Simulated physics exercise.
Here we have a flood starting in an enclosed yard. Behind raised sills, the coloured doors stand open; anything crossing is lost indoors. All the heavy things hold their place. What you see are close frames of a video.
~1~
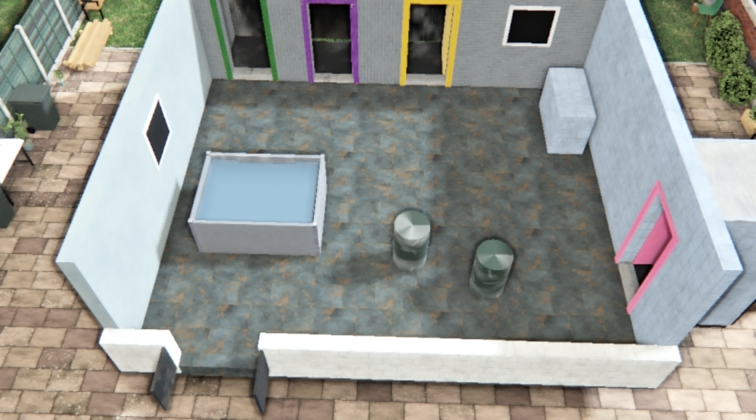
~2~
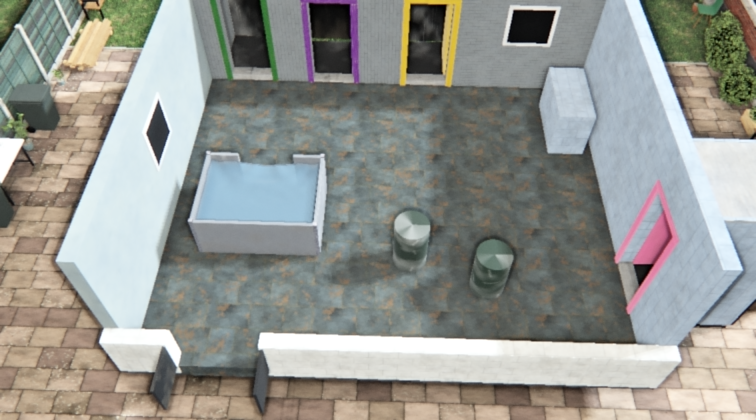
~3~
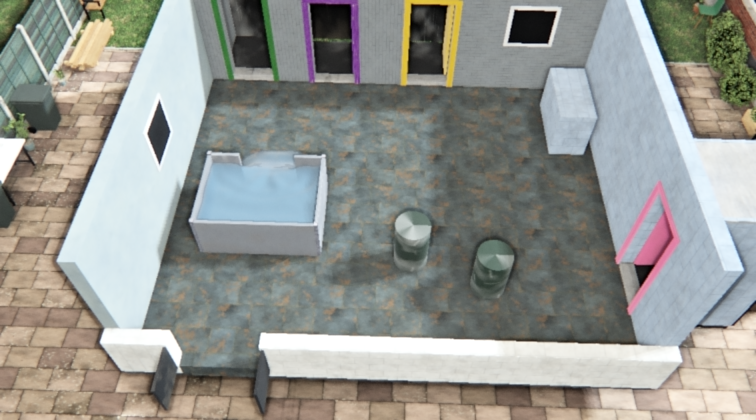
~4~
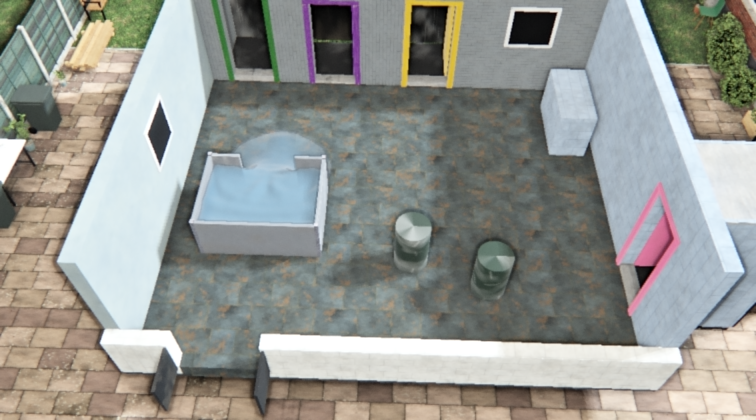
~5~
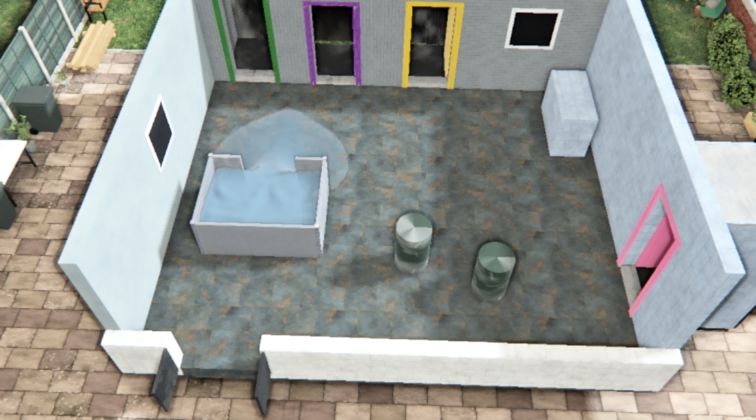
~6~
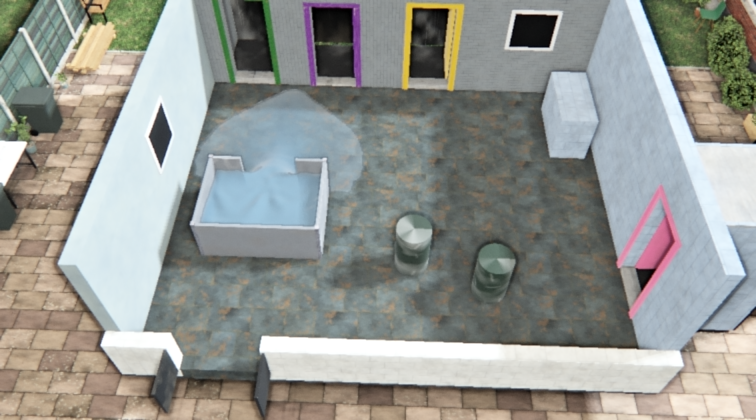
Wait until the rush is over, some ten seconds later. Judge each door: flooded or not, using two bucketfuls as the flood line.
The pink door is not flooded. The yellow door is not flooded. The green door is flooded. The purple door is flooded.
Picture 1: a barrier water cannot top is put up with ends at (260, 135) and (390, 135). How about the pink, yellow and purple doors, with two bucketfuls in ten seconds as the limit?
So: The pink door fails to reach it, the yellow door fails to reach it, the purple door fails to reach it.
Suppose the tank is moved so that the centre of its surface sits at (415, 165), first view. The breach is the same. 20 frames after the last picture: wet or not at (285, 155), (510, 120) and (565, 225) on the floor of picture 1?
First spot bare, second swamped, third bare.
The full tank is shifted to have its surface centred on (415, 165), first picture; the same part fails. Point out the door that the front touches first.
Observation: The yellow-painted one.
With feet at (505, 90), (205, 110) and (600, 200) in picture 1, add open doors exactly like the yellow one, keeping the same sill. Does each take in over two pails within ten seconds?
Door by door: Ends up below, ends up above, ends up below.
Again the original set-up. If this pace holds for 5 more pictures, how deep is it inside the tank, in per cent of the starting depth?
Around 60 percent.
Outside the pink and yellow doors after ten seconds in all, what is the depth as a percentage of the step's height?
Respectively about 60 and 30 per cent.
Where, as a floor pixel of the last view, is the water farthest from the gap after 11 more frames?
Roughly at (479, 94).
A moment on, water covers 25 % of the floor; the pink door not reached, the yellow door not reached, the green door under two buckets in, the purple door over two buckets in.
Next, water covers 25 % of the floor; the pink door not reached, the yellow door wet at the sill, nothing in, the green door over two buckets in, the purple door far over two buckets in.
Then, water covers 35 % of the floor; the pink door not reached, the yellow door wet at the sill, nothing in, the green door far over two buckets in, the purple door far over two buckets in.
Later, water covers 55 % of the floor; the pink door not reached, the yellow door wet at the sill, nothing in, the green door far over two buckets in, the purple door far over two buckets in.
In the end, water covers 75 % of the floor; the pink door wet at the sill, nothing in, the yellow door wet at the sill, nothing in, the green door far over two buckets in, the purple door far over two buckets in.
